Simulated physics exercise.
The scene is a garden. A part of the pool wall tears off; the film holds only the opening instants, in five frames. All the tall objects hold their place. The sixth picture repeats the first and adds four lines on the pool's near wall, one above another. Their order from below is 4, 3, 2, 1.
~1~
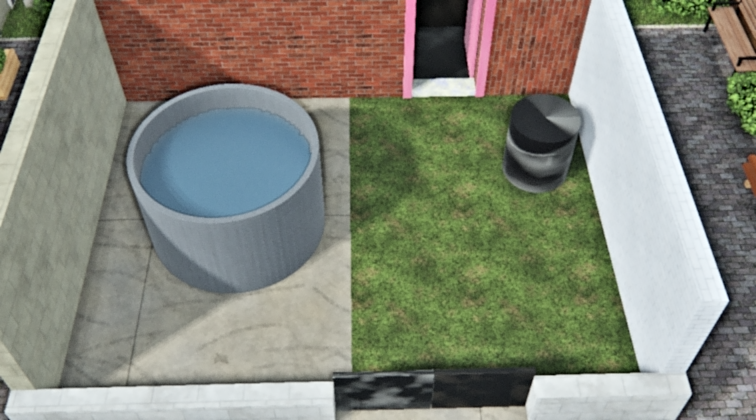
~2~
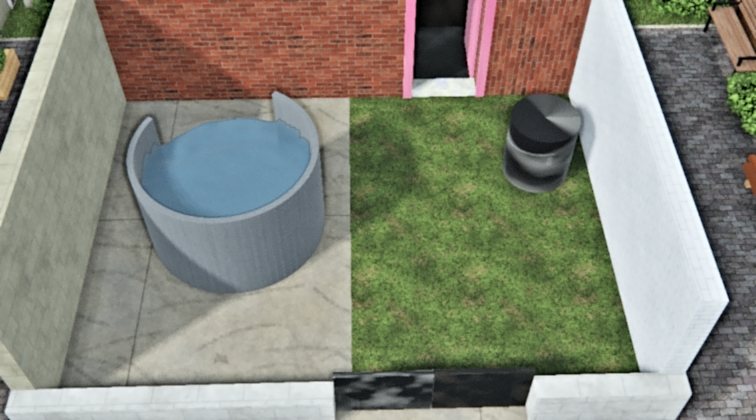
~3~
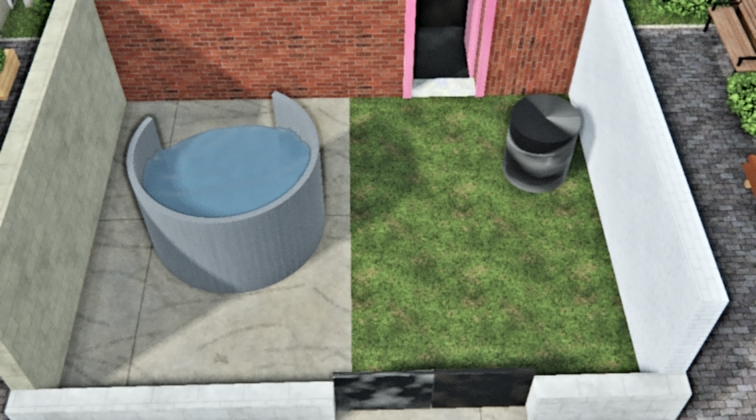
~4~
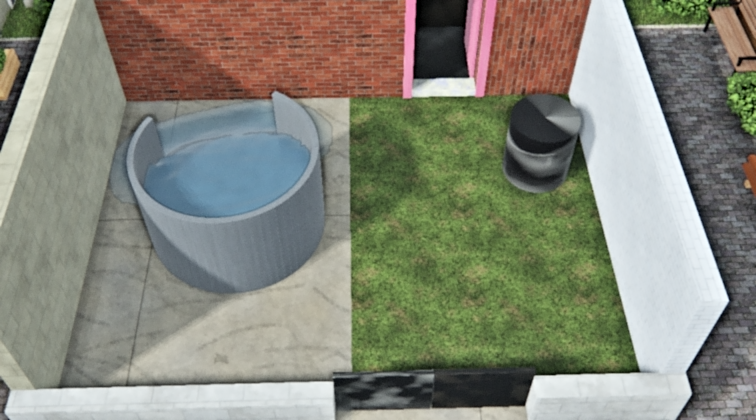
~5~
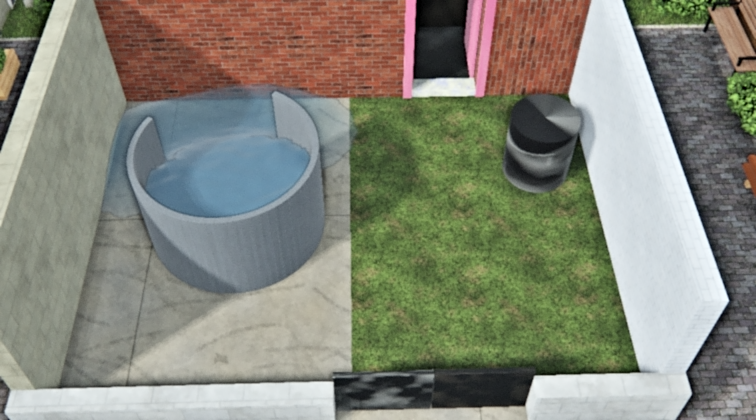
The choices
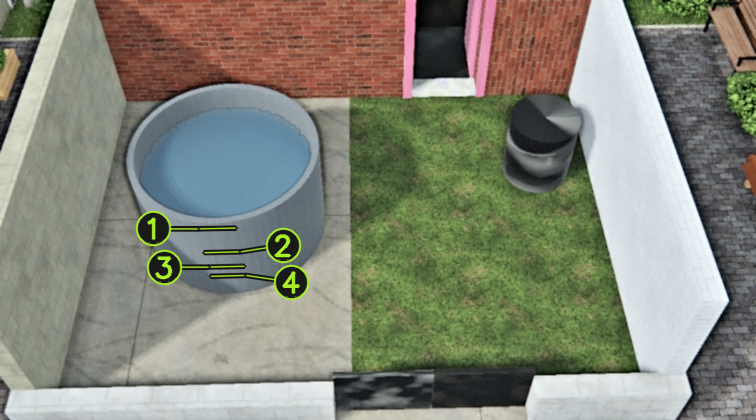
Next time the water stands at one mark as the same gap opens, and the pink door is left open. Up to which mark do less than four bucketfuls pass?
It is 2.
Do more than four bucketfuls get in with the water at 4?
No, that is safe.
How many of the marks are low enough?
Three.
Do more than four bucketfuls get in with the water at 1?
Yes, it does.
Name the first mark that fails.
That would be 1.
In lime, 1 at (216, 228); 2 at (222, 252); 3 at (226, 266); 4 at (228, 275); from the bottom up 4, 3, 2, 1.
If 1 is chosen, about 8 bucketfuls get in.
If 2 is chosen, a splash gets over, under a bucket.
If 3 is chosen, nothing gets over.
If 4 is chosen, nothing gets over.
